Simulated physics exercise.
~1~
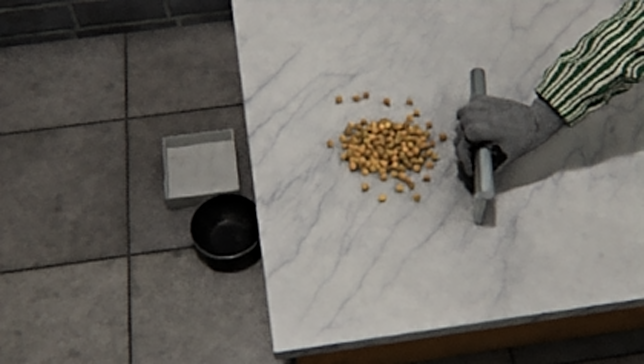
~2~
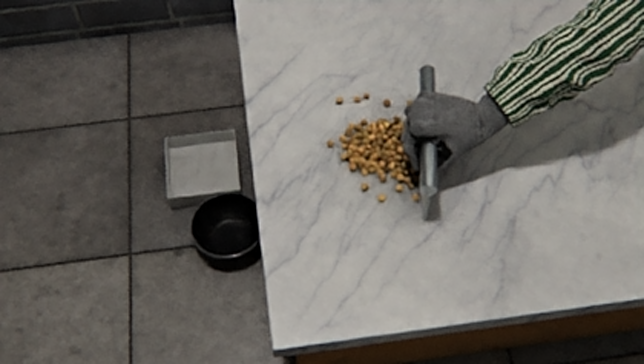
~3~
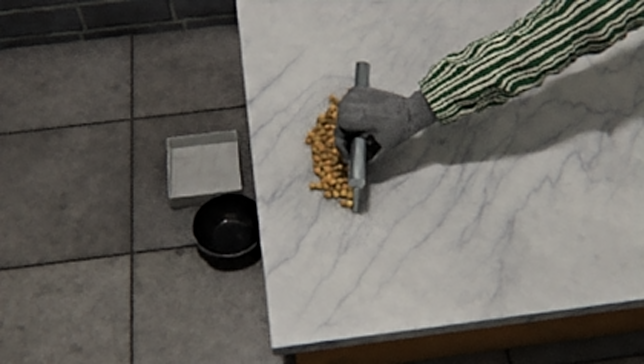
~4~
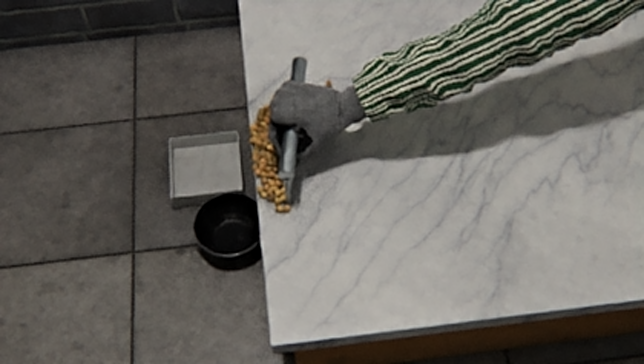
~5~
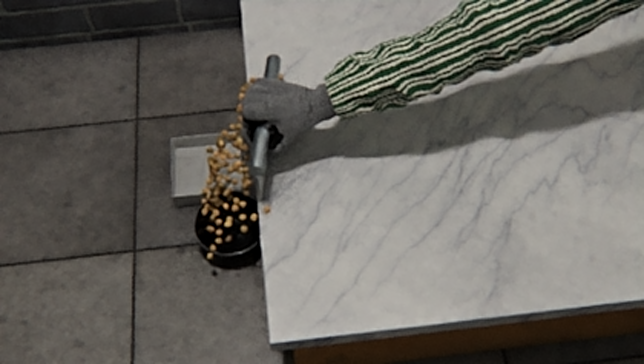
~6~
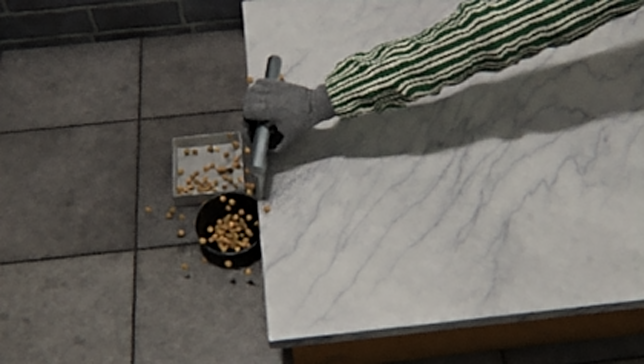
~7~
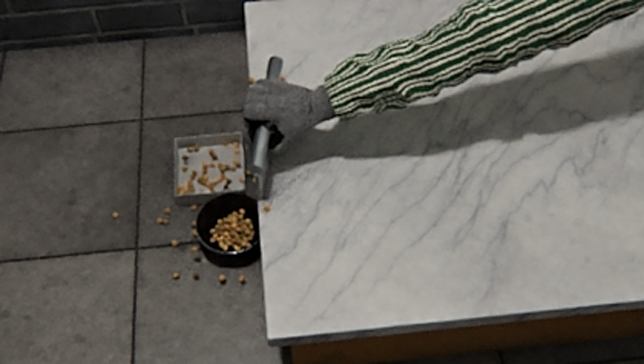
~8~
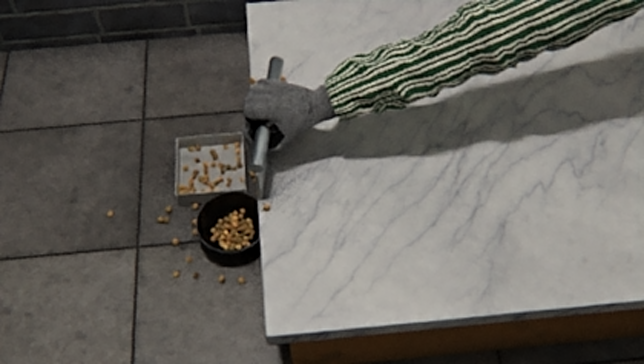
A gray-gloved hand in a striped sleeve pushed a pile of chickpeas left across a marble counter with a scraper, sending them over the edge; many landed in the black bowl and white tin below, while some scattered on the floor.
